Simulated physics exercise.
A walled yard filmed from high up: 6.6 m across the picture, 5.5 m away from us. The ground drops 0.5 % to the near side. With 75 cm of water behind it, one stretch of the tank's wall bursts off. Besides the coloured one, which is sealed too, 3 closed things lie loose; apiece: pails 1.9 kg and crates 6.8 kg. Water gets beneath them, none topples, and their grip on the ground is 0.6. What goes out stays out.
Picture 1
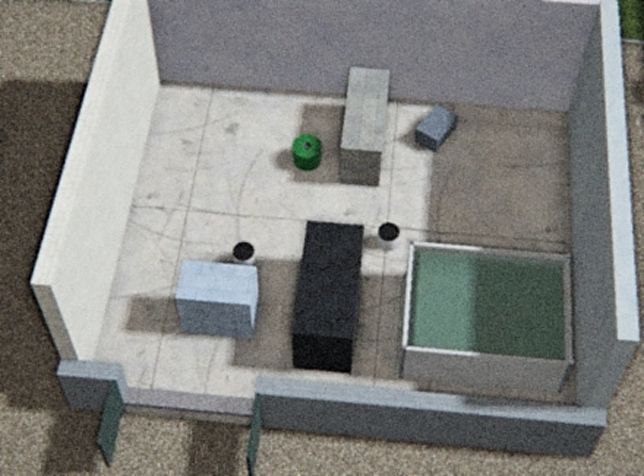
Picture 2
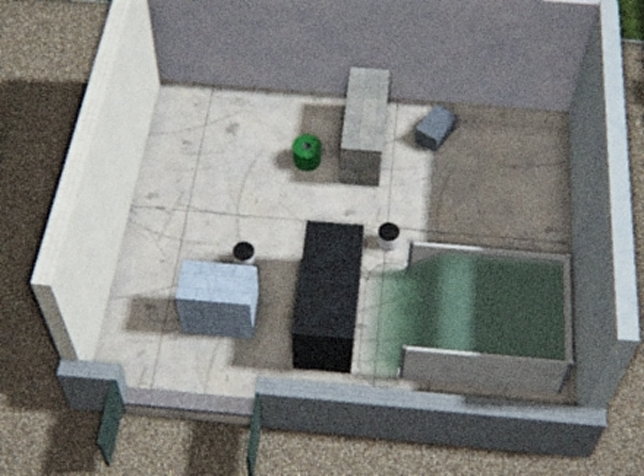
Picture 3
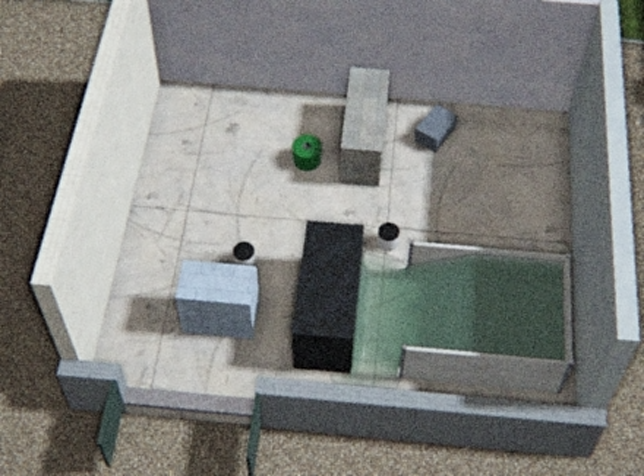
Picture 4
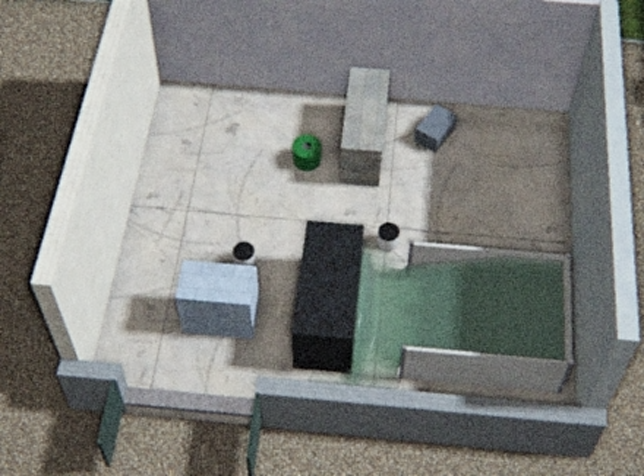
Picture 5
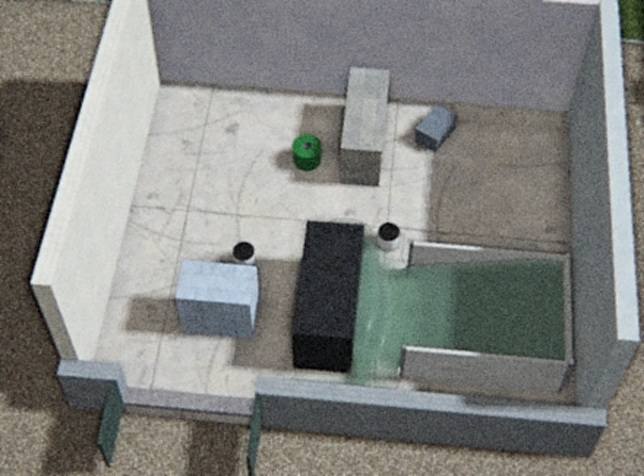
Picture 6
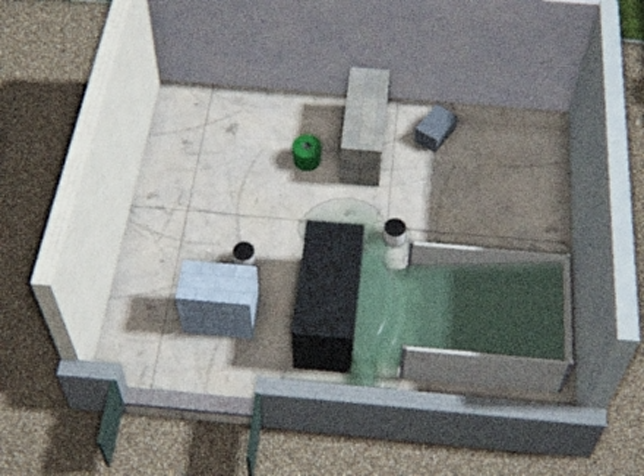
A walled yard floods as green water bursts from a tank's left side, nudging one pail.
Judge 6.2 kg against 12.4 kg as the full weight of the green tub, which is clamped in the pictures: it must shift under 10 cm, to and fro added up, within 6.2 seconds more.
I expect that neither load is enough.
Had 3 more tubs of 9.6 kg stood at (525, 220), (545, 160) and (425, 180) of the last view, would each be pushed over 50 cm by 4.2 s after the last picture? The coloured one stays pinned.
In that order: Short of it, over, past it.
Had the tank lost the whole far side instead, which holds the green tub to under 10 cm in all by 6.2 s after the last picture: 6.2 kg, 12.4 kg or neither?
In that case the lower weight is enough.
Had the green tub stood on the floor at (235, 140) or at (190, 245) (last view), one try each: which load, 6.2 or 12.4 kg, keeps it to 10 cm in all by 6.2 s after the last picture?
In that order: Neither is enough; only the larger holds.
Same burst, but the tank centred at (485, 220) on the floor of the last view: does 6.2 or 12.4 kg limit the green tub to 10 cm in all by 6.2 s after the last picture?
Then neither load is enough.
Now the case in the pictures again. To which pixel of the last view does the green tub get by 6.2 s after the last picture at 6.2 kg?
Near (296, 96).
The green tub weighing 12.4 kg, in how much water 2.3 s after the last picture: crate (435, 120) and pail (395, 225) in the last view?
Roughly 11 and 2 cm.
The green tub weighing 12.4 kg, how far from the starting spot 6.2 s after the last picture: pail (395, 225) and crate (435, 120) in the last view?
In that order: 250 cm, 140 cm.
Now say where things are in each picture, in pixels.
The first frame shows the green tub at (307, 146) rests on the ground; 3.4 m2 under water; 0 of 4 have shifted.
The second frame shows the green tub at (307, 146), on the bottom; water covers 4.4 m2; 0 of 4 have shifted.
The third frame shows the green tub at (307, 146) rests on the ground; water covers 5.0 m2; 0 of 4 have shifted.
The fourth frame shows the green tub at (307, 146) rests on the ground; water covers 5.4 m2; 0 of 4 have shifted.
The fifth frame shows the green tub at (307, 146) rests on the ground; 5.8 m2 under water; 0 of 4 have shifted.
The sixth frame shows the green tub at (307, 146) rests on the ground; 6.5 m2 under water; 1 of 4 have shifted.
Then, 0.6 s after the last picture the green tub would be 3 cm from its start with 6.2 kg and 0 cm from its start with 12.4 kg; 3 cm of water round it then.
Then, 2.3 s after the last picture the green tub would be 103 cm from its start with 6.2 kg and 45 cm from its start with 12.4 kg; 3 cm of water round it then.
Then, 4.2 s after the last picture the green tub would be 120 cm from its start with 6.2 kg and 45 cm from its start with 12.4 kg; 2 cm of water round it then.
Then, 6.2 s after the last picture the green tub would be 97 cm from its start with 6.2 kg and 46 cm from its start with 12.4 kg; 6 cm of water round it then.
